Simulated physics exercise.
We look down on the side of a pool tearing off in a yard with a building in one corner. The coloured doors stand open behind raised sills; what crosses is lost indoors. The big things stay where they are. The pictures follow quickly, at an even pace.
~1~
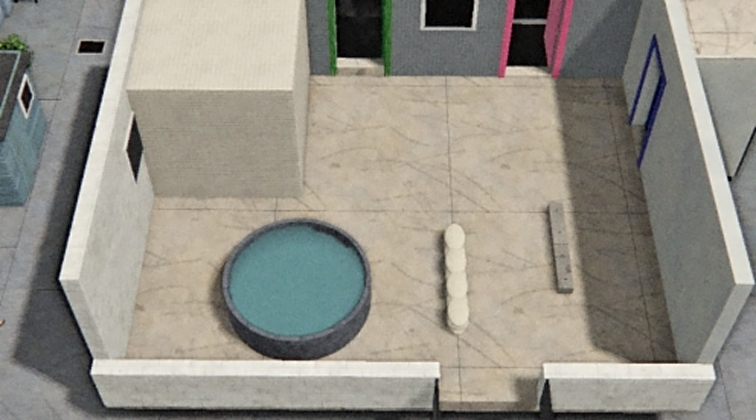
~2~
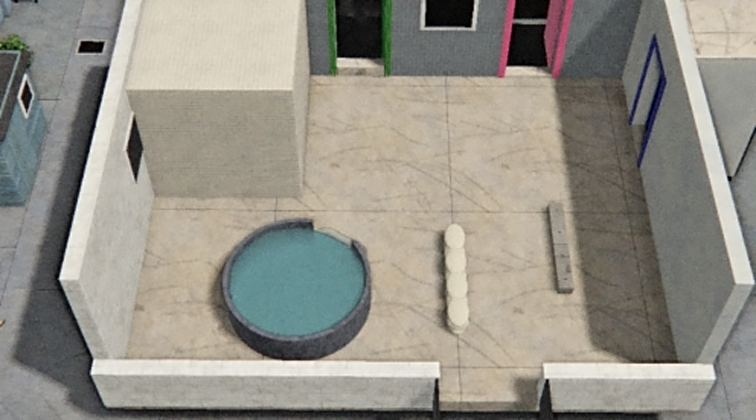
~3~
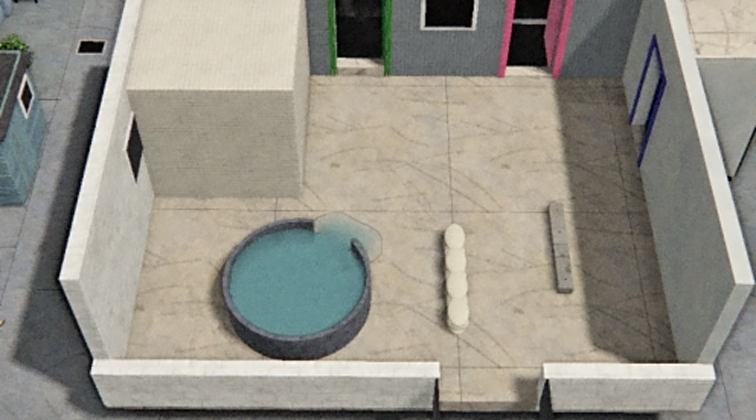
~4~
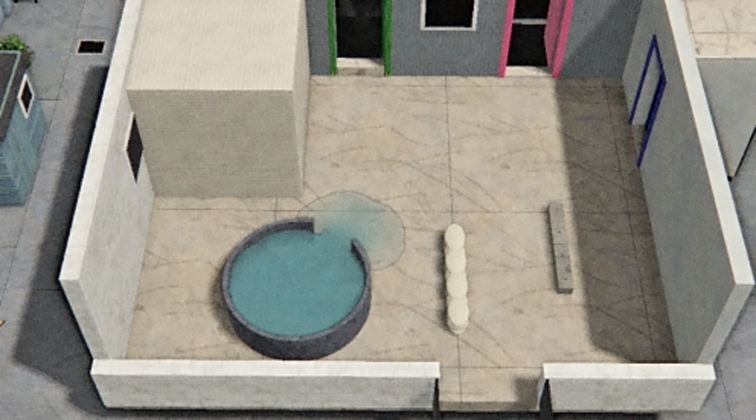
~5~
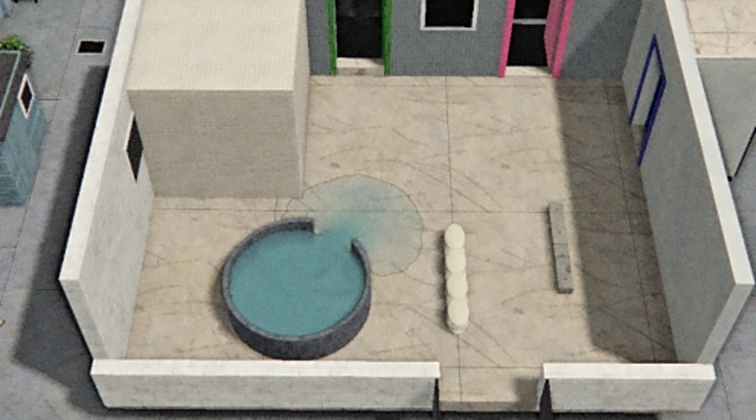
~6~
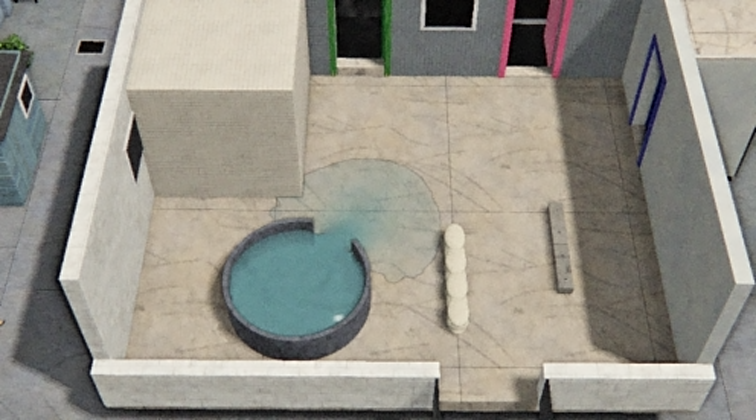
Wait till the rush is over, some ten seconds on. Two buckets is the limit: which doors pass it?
The green door admits no more than that; the blue door lets in a lot; the pink door lets in a lot.
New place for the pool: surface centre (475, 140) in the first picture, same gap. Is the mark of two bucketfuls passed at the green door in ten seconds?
Then: The green door takes less.
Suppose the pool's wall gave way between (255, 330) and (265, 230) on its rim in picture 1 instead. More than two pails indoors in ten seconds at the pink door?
One by one: Pink door is under.
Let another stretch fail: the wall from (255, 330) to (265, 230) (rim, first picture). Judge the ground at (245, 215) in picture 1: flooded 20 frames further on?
Verdict: Wet.
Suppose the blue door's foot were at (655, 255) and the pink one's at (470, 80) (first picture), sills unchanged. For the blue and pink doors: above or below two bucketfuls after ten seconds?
Then: The blue one keeps below it, the pink one passes that mark.
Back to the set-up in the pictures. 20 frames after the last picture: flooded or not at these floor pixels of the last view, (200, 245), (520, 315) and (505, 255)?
In that order: Free of water, no water, dry.
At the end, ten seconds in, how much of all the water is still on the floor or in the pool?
About 92 per cent.
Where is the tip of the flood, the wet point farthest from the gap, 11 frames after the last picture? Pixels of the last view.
I would point to (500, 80).
A moment on, water covers 25 % of the floor; the green door not reached, the blue door not reached, the pink door not reached.
Next, water covers 40 % of the floor; the green door wet at the sill, nothing in, the blue door not reached, the pink door not reached.
Then, water covers 50 % of the floor; the green door wet at the sill, nothing in, the blue door under two buckets in, the pink door under two buckets in.
Later, water covers 50 % of the floor; the green door wet at the sill, nothing in, the blue door over two buckets in, the pink door over two buckets in.
In the end, water covers 65 % of the floor; the green door wet at the sill, nothing in, the blue door far over two buckets in, the pink door over two buckets in.
